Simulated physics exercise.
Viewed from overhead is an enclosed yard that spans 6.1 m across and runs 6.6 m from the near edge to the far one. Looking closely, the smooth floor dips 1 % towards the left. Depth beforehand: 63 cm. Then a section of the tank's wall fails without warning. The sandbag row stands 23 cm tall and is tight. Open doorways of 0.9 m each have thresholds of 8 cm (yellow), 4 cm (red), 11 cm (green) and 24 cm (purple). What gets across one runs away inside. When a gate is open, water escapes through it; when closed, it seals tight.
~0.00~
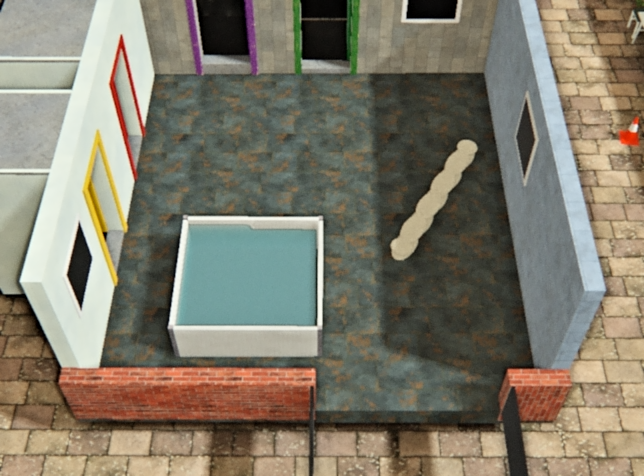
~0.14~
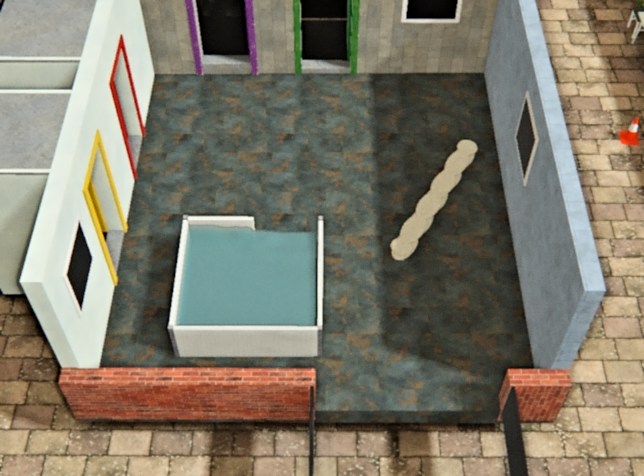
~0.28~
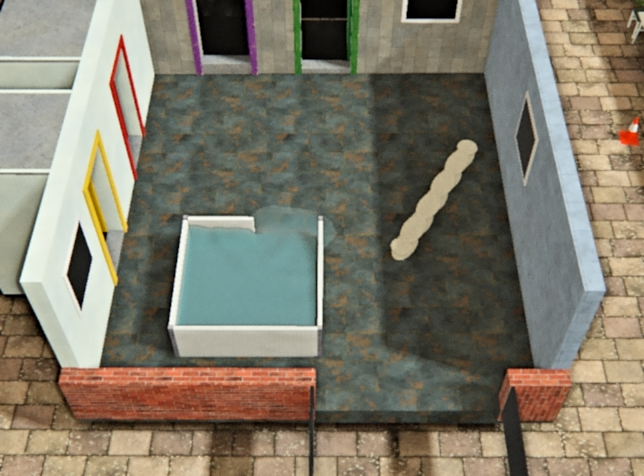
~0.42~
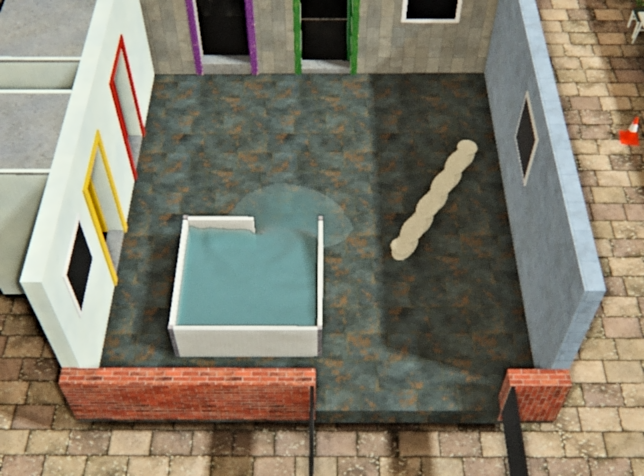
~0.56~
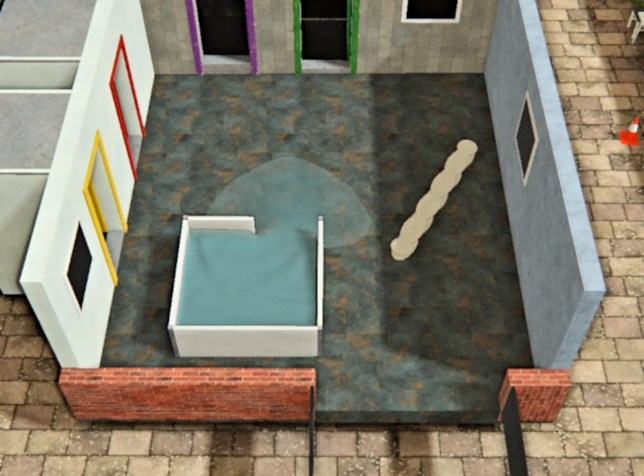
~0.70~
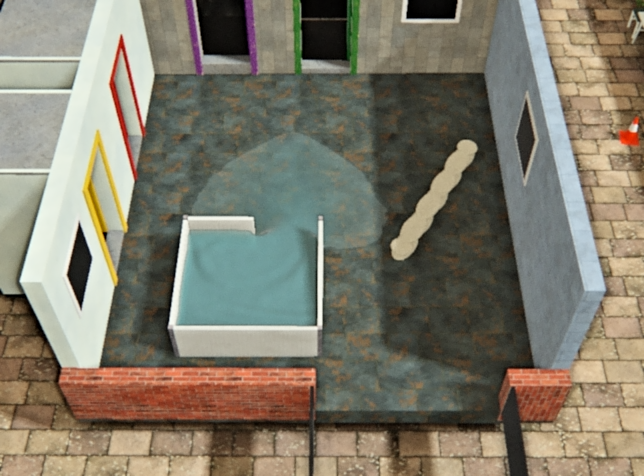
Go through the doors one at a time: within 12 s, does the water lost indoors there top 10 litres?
At the yellow door the limit will not be crossed; at the red door the limit will be crossed; at the green door the limit will be crossed; at the purple door the limit will not be crossed.
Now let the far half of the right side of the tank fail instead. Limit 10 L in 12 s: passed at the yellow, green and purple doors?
So yellow stays lower, green stays lower, purple stays lower.
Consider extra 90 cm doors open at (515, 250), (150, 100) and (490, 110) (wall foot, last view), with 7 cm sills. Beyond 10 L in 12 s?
Less, more, more.
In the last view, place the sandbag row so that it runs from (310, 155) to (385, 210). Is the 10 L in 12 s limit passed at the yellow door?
Then: Yellow below.
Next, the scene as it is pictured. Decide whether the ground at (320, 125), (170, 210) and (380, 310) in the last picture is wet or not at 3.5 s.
First spot submerged, second not yet wet, third not yet wet.
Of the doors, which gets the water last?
The yellow door.
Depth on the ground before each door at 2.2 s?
Depths: Yellow door 0 cm, red door 3 cm, green door 21 cm, purple door 18 cm.
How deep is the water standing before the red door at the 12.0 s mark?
Depth: Approx. 9.5 cm.
After 1.4 s water covers 35 % of the floor and is deepest (33 cm) near (296, 239); yellow door not reached, red door not reached, green door 11 cm at the sill, 0 L in, purple door not reached.
After 2.2 s water covers 50 % of the floor and is deepest (24 cm) near (296, 239); yellow door not reached, red door 3 cm at the sill, 0 L in, green door 21 cm at the sill, 15 L in, purple door 18 cm at the sill, 0 L in.
After 3.5 s water covers 50 % of the floor and is deepest (22 cm) near (448, 83); yellow door not reached, red door 4 cm at the sill, 0 L in, green door 15 cm at the sill, 54 L in, purple door 13 cm at the sill, 0 L in.
After 7.0 s water covers 75 % of the floor and is deepest (14 cm) near (153, 84); yellow door 5 cm at the sill, 0 L in, red door 7 cm at the sill, 20 L in, green door 9 cm at the sill, 65 L in, purple door 9 cm at the sill, 0 L in.
After 12.0 s water covers 85 % of the floor and is deepest (13 cm) near (95, 395); yellow door 5 cm at the sill, 0 L in, red door 10 cm at the sill, 68 L in, green door 6 cm at the sill, 65 L in, purple door 9 cm at the sill, 0 L in.
